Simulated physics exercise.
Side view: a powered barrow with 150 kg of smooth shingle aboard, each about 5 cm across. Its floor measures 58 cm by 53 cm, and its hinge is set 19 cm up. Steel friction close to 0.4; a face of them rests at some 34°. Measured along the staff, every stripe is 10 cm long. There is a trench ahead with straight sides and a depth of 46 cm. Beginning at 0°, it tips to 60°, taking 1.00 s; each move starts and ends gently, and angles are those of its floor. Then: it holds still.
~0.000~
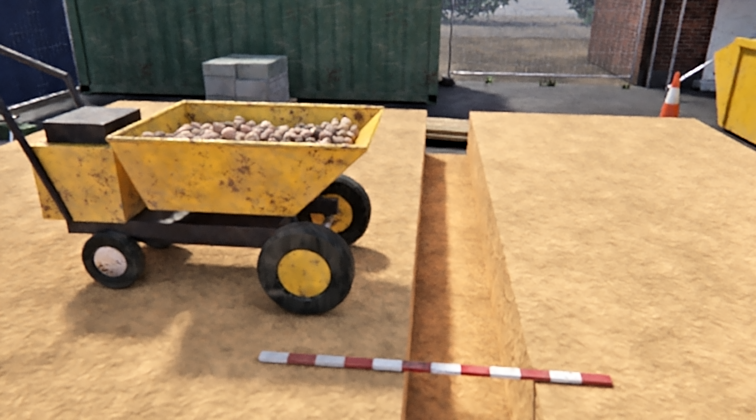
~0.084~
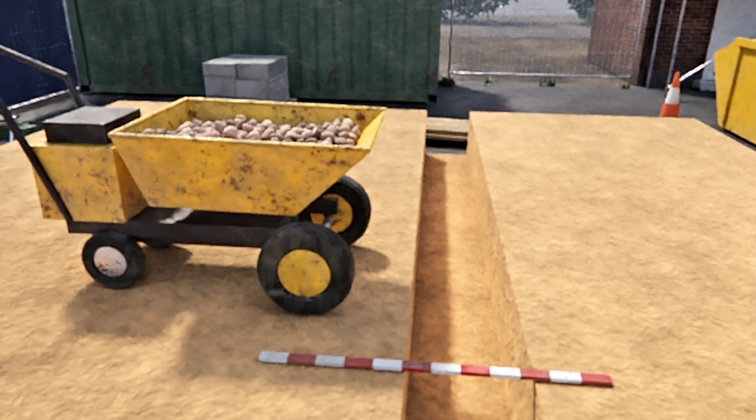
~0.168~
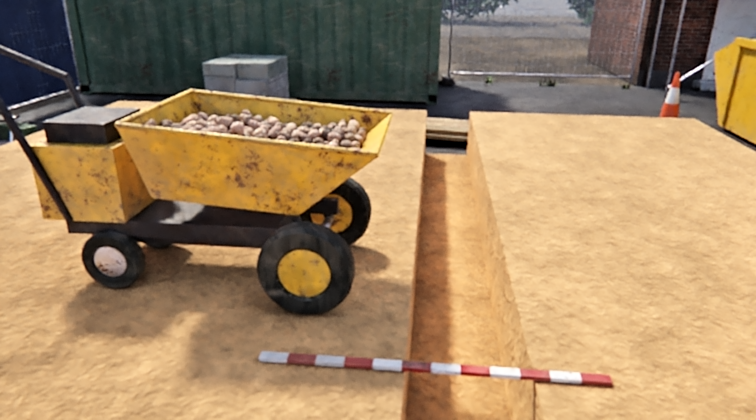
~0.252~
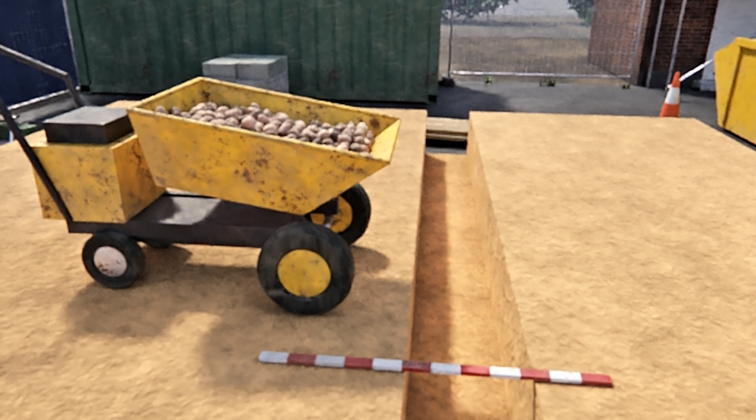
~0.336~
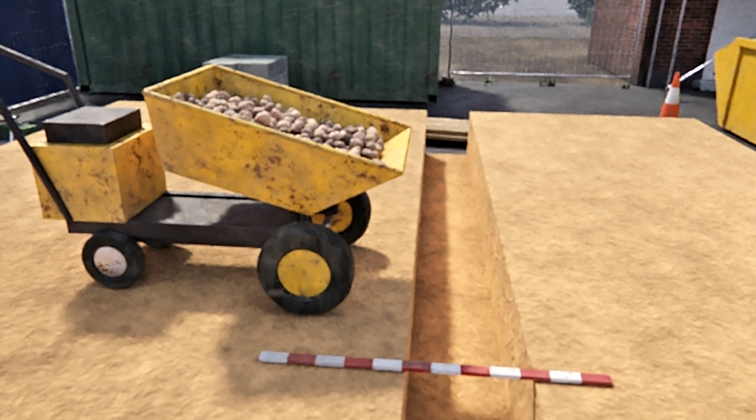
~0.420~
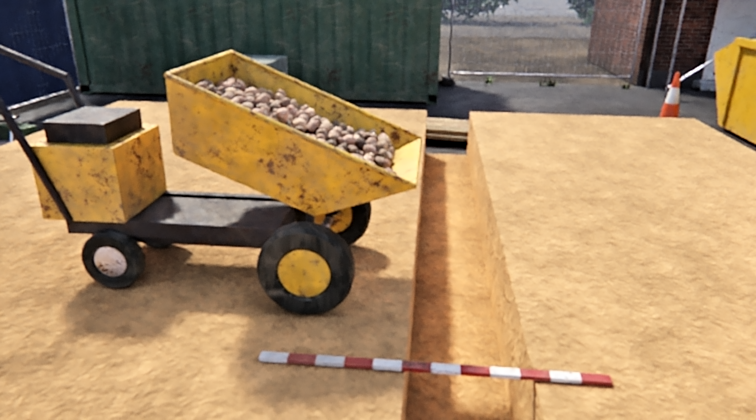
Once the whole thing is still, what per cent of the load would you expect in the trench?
I would expect about 71 per cent.
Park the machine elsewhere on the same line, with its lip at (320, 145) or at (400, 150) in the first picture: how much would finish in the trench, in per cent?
Around 100 and then 45 percent.
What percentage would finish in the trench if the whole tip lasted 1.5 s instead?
80 per cent.
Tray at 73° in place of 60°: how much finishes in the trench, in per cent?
About 80%.
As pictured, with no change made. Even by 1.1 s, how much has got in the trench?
By then, around 25 percent.
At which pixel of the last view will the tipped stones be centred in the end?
The resting stones are centred at roughly (486, 354).
After 0.8 s the floor is at 51°; 100 % in the tray; the foremost stones are at (437, 214).
After 1.1 s the floor is at 60°; 75 % in the tray, 23 % in the trench, 1 % past the trench; the foremost stones are at (526, 268).
After 1.5 s the floor is at 60°; 31 % in the tray, 42 % in the trench, 27 % past the trench; the foremost stones are at (645, 284).
After 3.4 s the floor is at 60°; 0 % in the tray, 71 % in the trench, 29 % past the trench; the foremost stones are past the picture's edge.
